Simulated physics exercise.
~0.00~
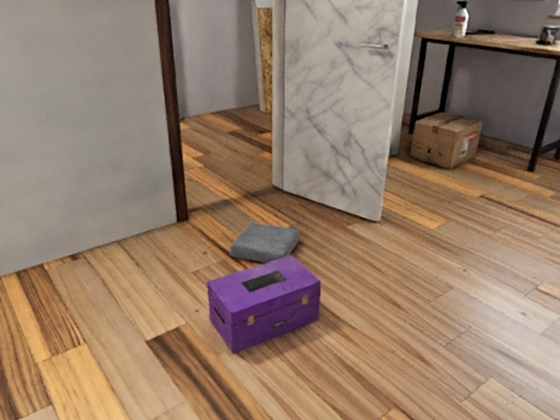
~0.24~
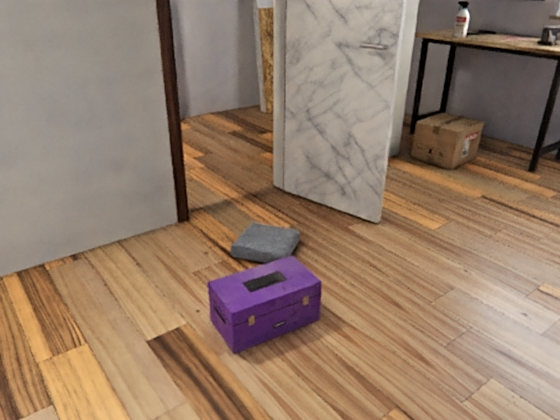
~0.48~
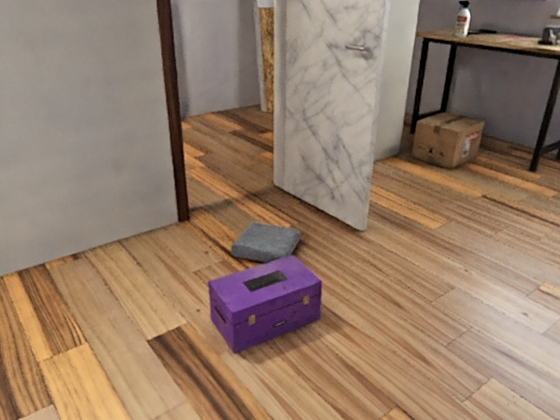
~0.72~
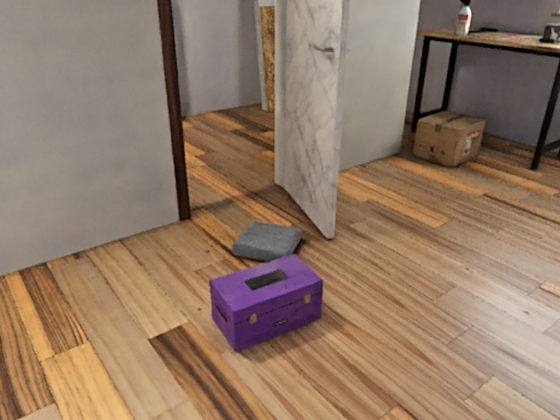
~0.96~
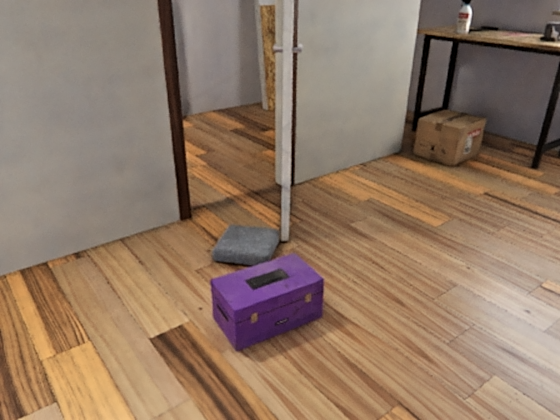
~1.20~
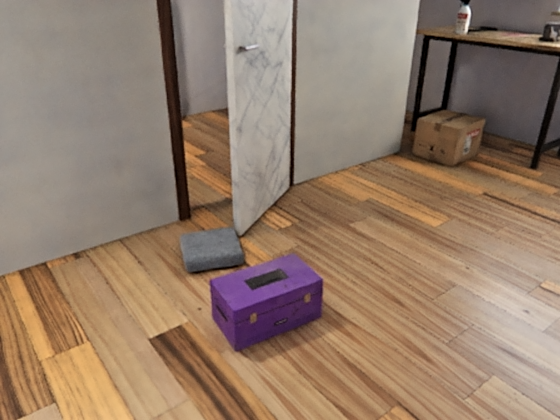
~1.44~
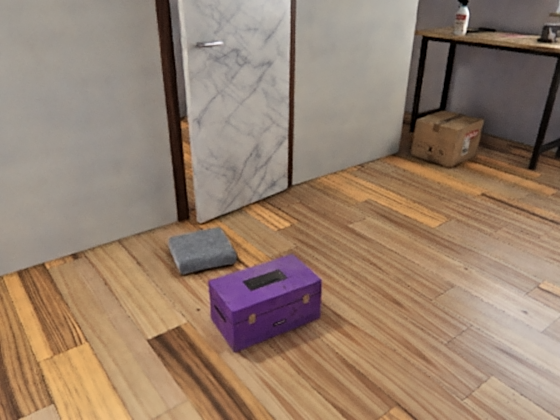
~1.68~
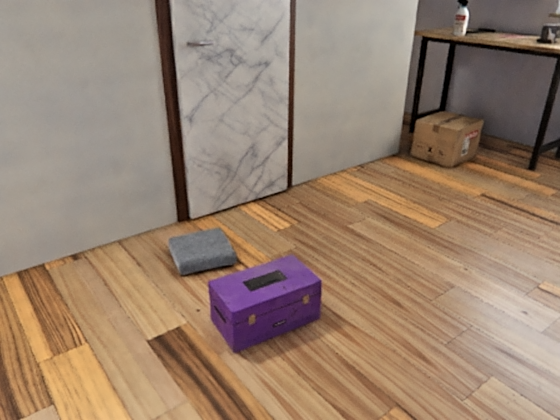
In a doorway, a marble-patterned door swings shut, pushing a grey cushion left beside a purple toolbox.
